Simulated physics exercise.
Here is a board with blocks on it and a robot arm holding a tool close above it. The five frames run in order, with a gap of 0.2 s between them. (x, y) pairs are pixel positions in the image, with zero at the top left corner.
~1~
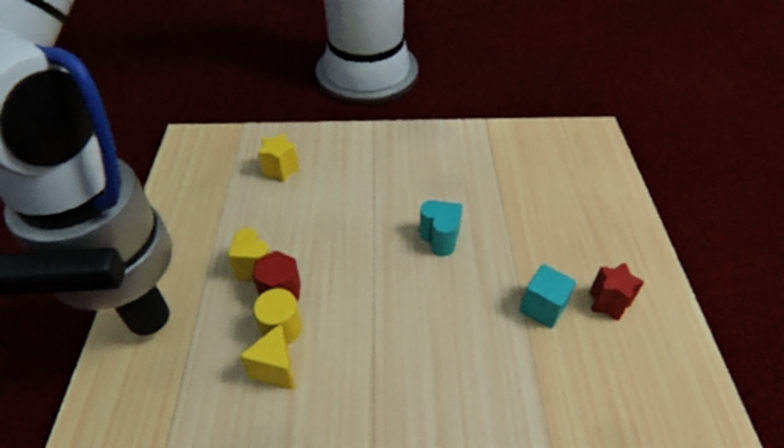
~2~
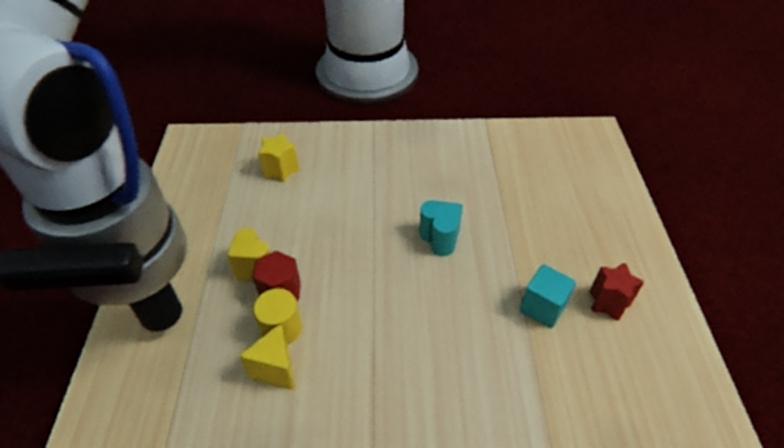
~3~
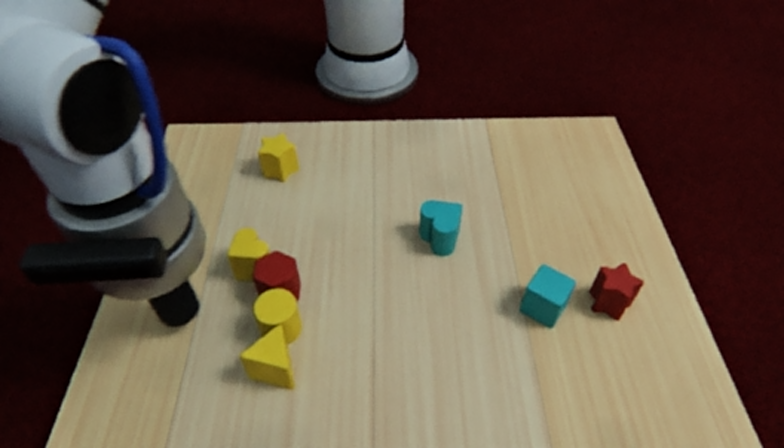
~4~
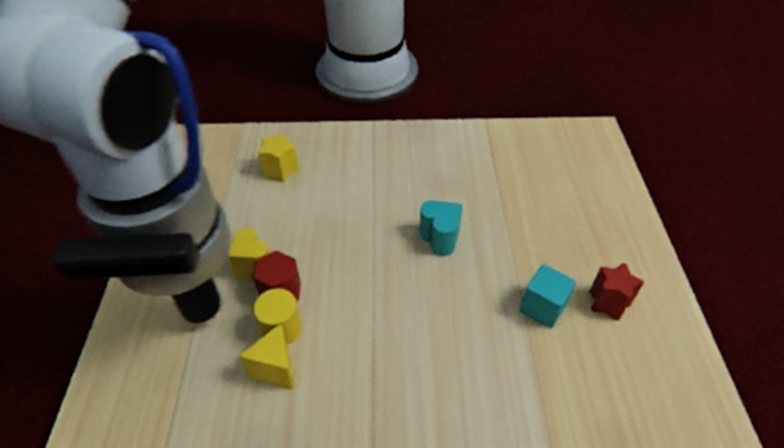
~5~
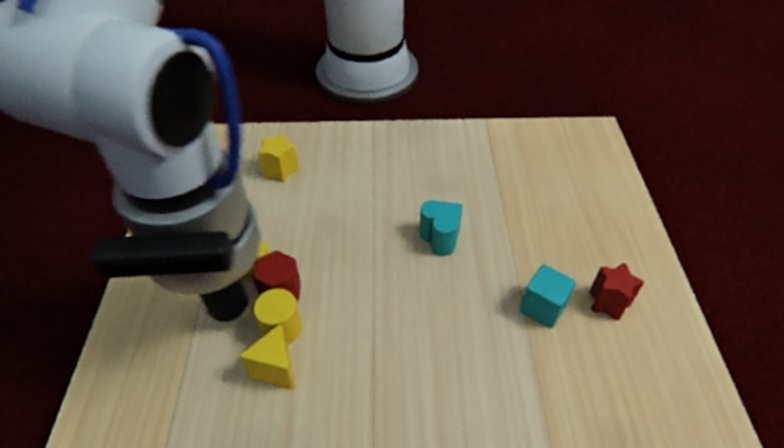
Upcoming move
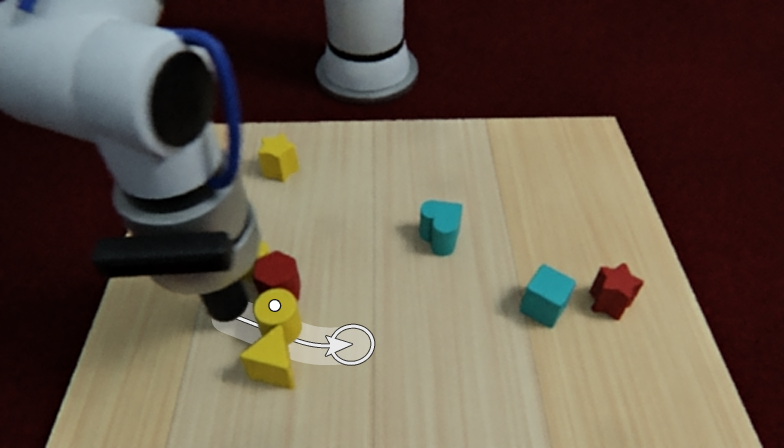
On a light wooden board scattered with yellow, red and teal blocks, a robot arm at the left moved its dark-tipped tool steadily rightward, close to the yellow and red cluster, while the blocks stayed still.
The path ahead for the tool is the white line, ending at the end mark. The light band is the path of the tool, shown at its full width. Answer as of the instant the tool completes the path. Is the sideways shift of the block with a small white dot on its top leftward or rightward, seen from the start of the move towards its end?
The block with a small white dot on its top goes left.
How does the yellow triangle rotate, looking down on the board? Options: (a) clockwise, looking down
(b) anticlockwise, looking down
Letter a.
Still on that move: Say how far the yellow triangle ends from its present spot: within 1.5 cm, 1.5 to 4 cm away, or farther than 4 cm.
Its displacement is below 1.5 cm.
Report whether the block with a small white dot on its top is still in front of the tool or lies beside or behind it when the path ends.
My guess is it keeps its place ahead of the tool.
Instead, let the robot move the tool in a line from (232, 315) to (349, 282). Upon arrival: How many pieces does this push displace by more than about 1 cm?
I'd say two blocks get shifted by more than about 1 cm.
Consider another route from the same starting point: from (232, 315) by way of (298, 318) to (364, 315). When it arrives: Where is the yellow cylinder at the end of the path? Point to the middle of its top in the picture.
At roughly (349, 330).
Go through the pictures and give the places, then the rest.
Lower end of the tool (150, 319), tops of blocks, yellow triangle (269, 349), red hexagon (274, 268), yellow cylinder (275, 306), in the first frame.
Tool (162, 315), blocks as before, in the second frame.
Tool (180, 311), blocks as before, in the third frame.
Tool (202, 307), blocks as before, in the fourth frame.
Tool (228, 306), yellow triangle (269, 349), red hexagon (274, 268), yellow cylinder (275, 306), in the fifth frame.
The drawn path runs from (232, 315) by way of (288, 337) to (352, 344); the dot is on the yellow cylinder.
What follows on the original path. One third of the way, tool (267, 321); yellow triangle (272, 351), turned 15° clockwise; yellow cylinder (305, 311).
Two thirds of the way, tool (307, 335); yellow triangle (278, 354), turned 50° clockwise; yellow cylinder (348, 317).
At the end, tool (351, 335); yellow triangle (278, 355), turned 50° clockwise; red hexagon not moved; yellow cylinder (392, 312).
